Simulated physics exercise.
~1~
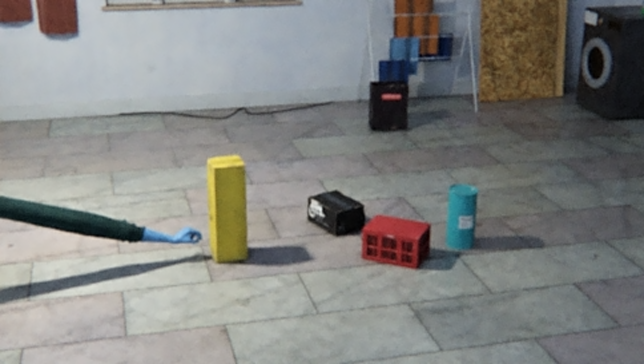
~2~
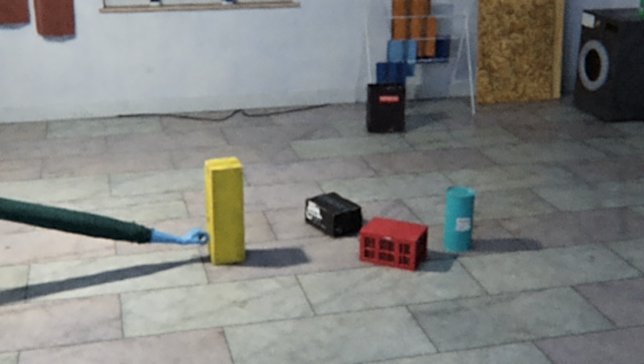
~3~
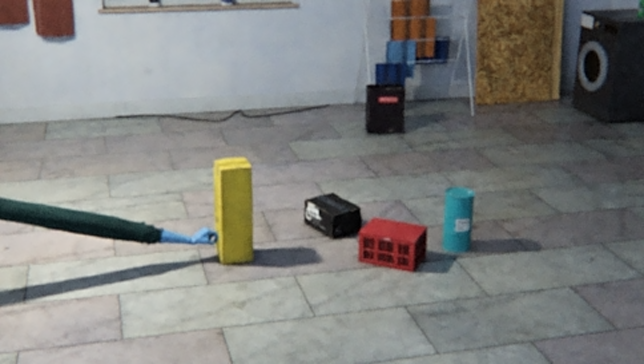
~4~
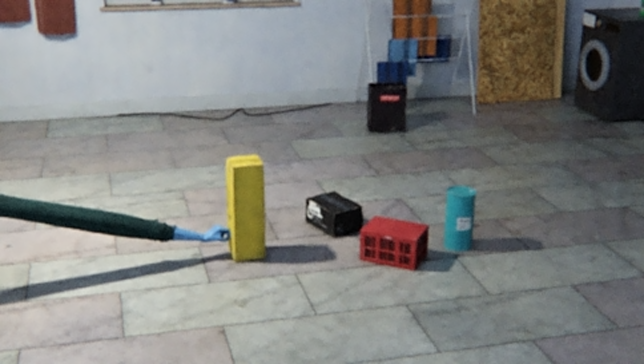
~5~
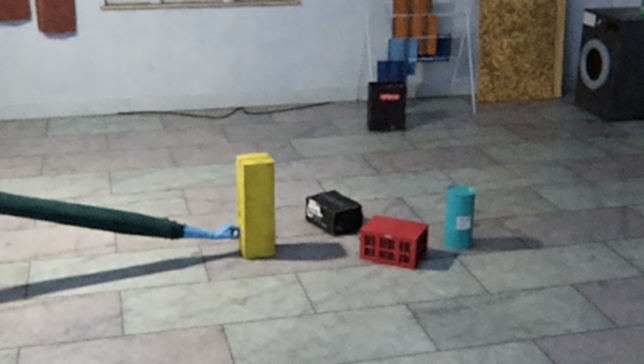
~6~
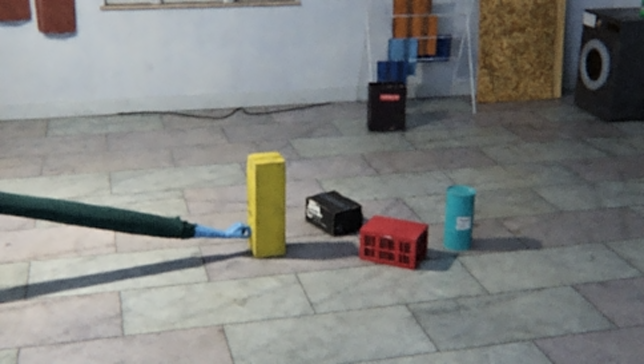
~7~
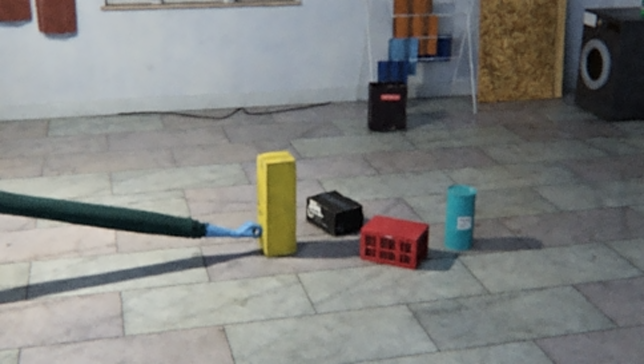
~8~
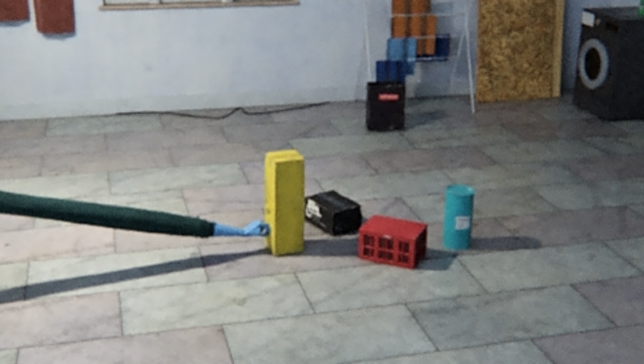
On a tiled floor in a room with a washing machine, a blue-gloved hand slowly pushed an upright yellow box to the right toward a black parcel, a red crate and a turquoise canister, and it ended still standing, just short of the parcel.
